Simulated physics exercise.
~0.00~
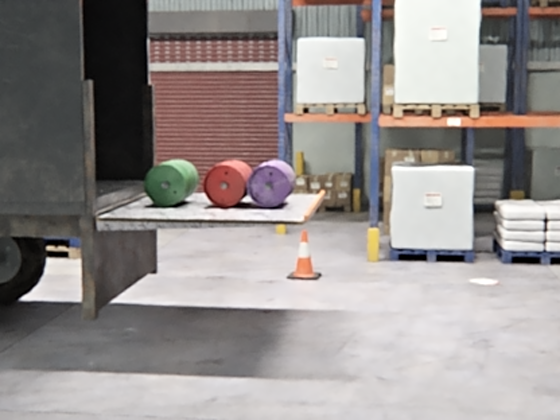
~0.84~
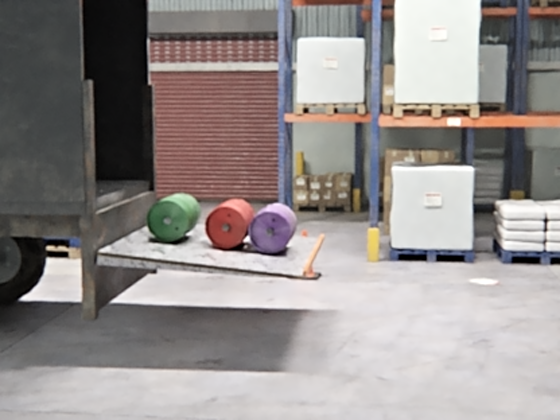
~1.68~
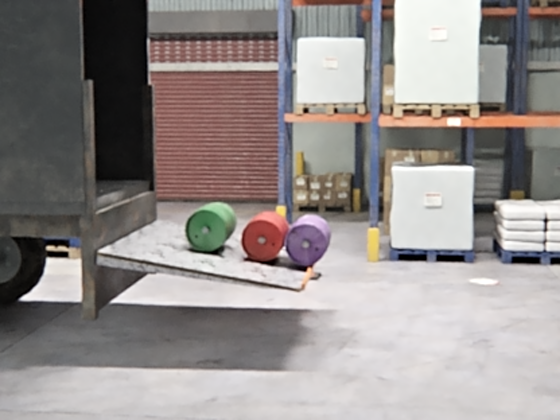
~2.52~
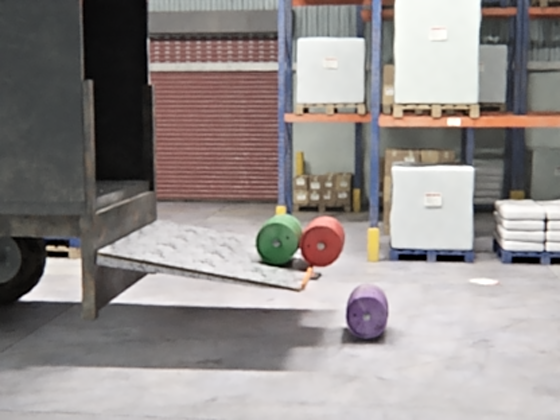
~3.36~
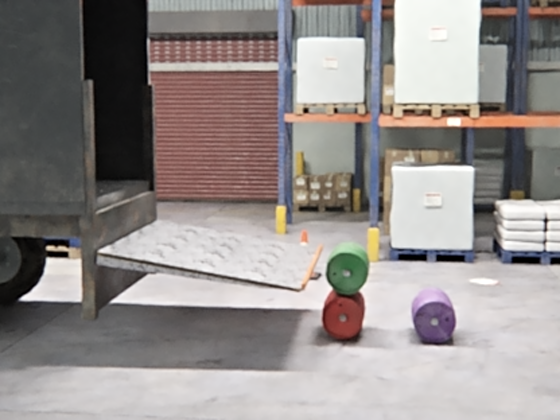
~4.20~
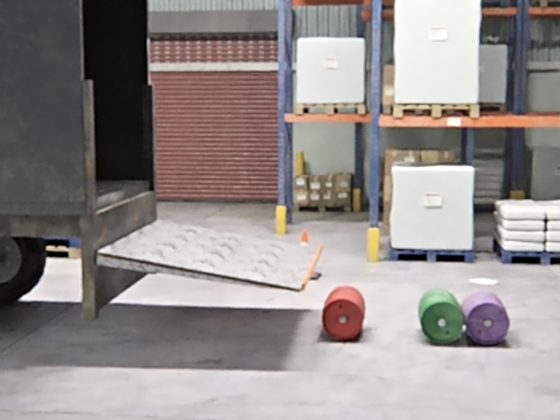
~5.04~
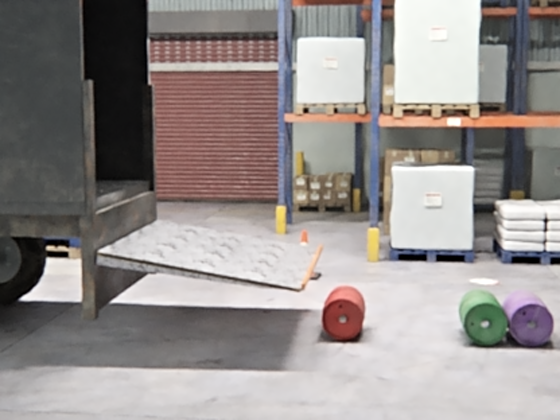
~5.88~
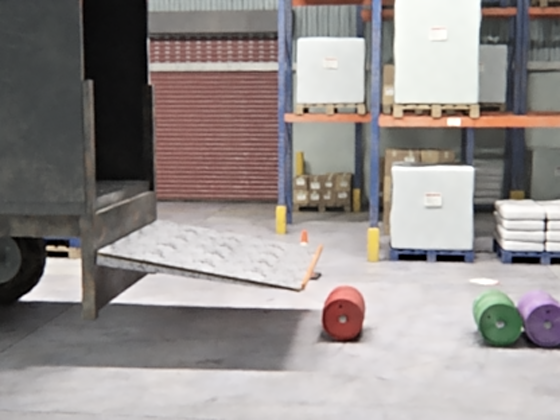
A lorry's tail lift dipped and tilted, and the green, red and purple kegs rolled right and dropped off, purple first. Green came down on top of red, then rolled away after purple, ending beside it far right while red stayed near the lift.
